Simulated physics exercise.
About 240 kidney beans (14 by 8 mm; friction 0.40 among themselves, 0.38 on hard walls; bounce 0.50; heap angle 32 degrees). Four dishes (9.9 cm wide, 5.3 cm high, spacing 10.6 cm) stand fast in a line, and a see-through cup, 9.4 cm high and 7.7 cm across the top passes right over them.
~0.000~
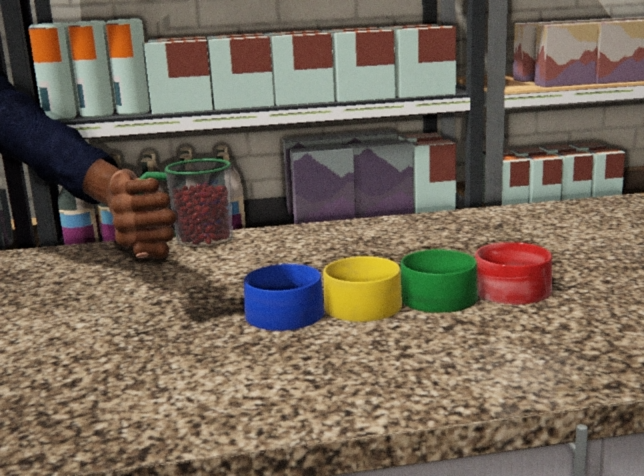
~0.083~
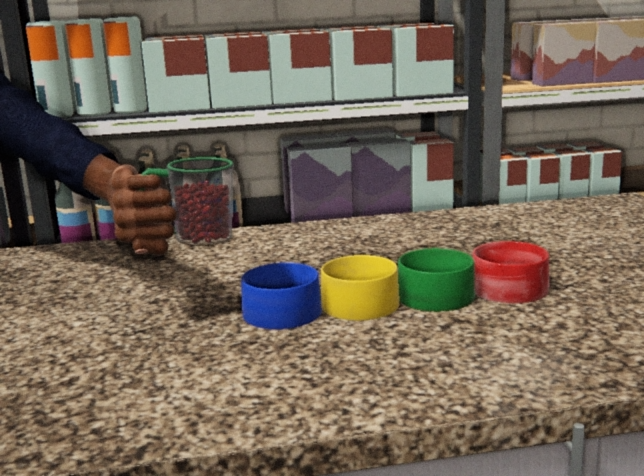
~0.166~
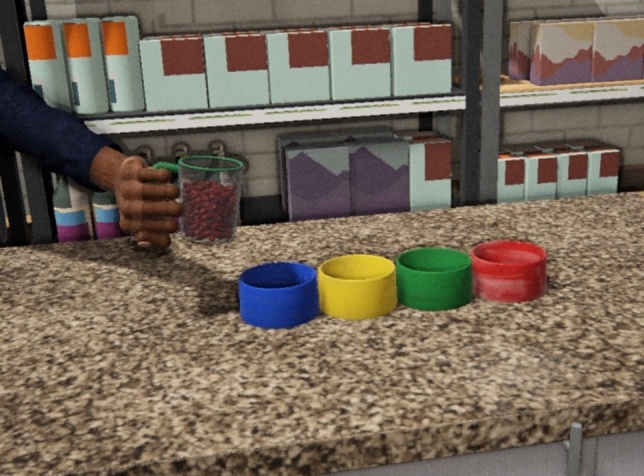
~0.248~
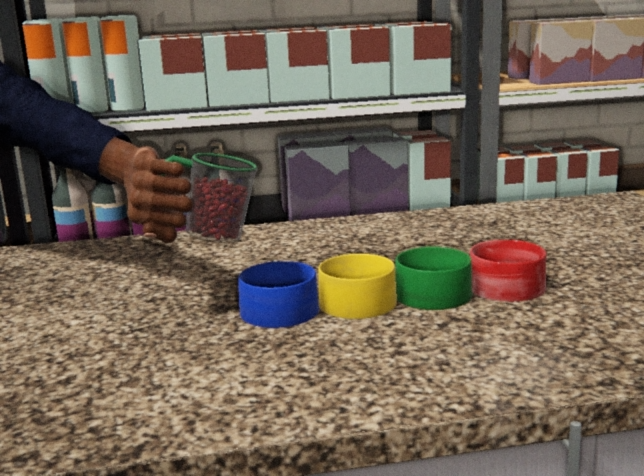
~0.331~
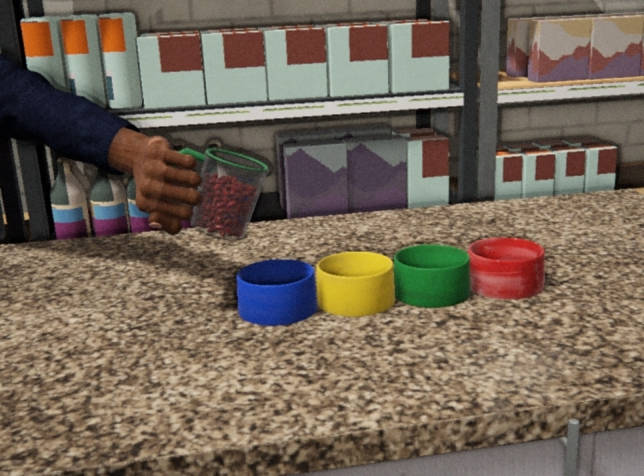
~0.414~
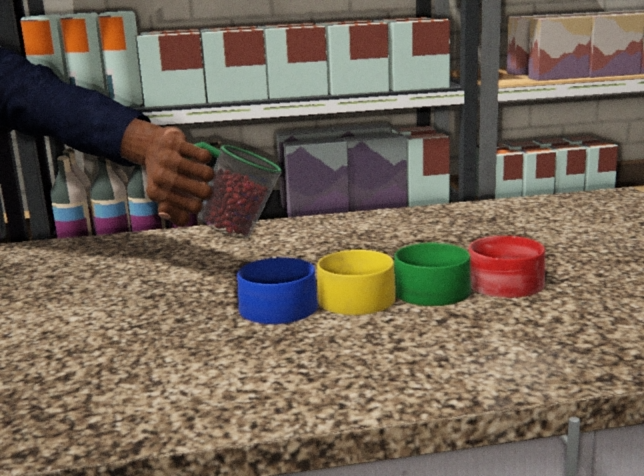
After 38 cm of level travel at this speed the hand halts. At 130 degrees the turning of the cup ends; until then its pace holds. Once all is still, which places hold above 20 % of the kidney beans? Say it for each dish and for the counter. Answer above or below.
Red dish: Below; blue dish: Below; green dish: Above; yellow dish: Below; on the counter: Below.
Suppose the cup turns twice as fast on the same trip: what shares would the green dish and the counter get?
In that case green 0; counter 0.
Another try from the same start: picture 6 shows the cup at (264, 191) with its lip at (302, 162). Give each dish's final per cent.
Red 100, blue 0, green 0, yellow 0.
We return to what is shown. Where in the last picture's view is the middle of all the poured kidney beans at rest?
At about (440, 275).
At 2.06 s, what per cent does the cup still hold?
About 0 per cent.
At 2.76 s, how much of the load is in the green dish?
About 95 per cent by then.
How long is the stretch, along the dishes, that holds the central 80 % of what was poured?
Roughly 6 cm.
Then, at 1.40 s, tilt 98 degrees; cup holds 95 %.
After 2.06 s, tilt 130 degrees; cup holds 0 %, green 95 %.
Then, at 2.76 s, tilt 130 degrees; cup holds 0 %, green 95 %.
By 3.1 s all is still; red 0 %, blue 0 %, green 95 %, yellow 0 %, counter 5 %.
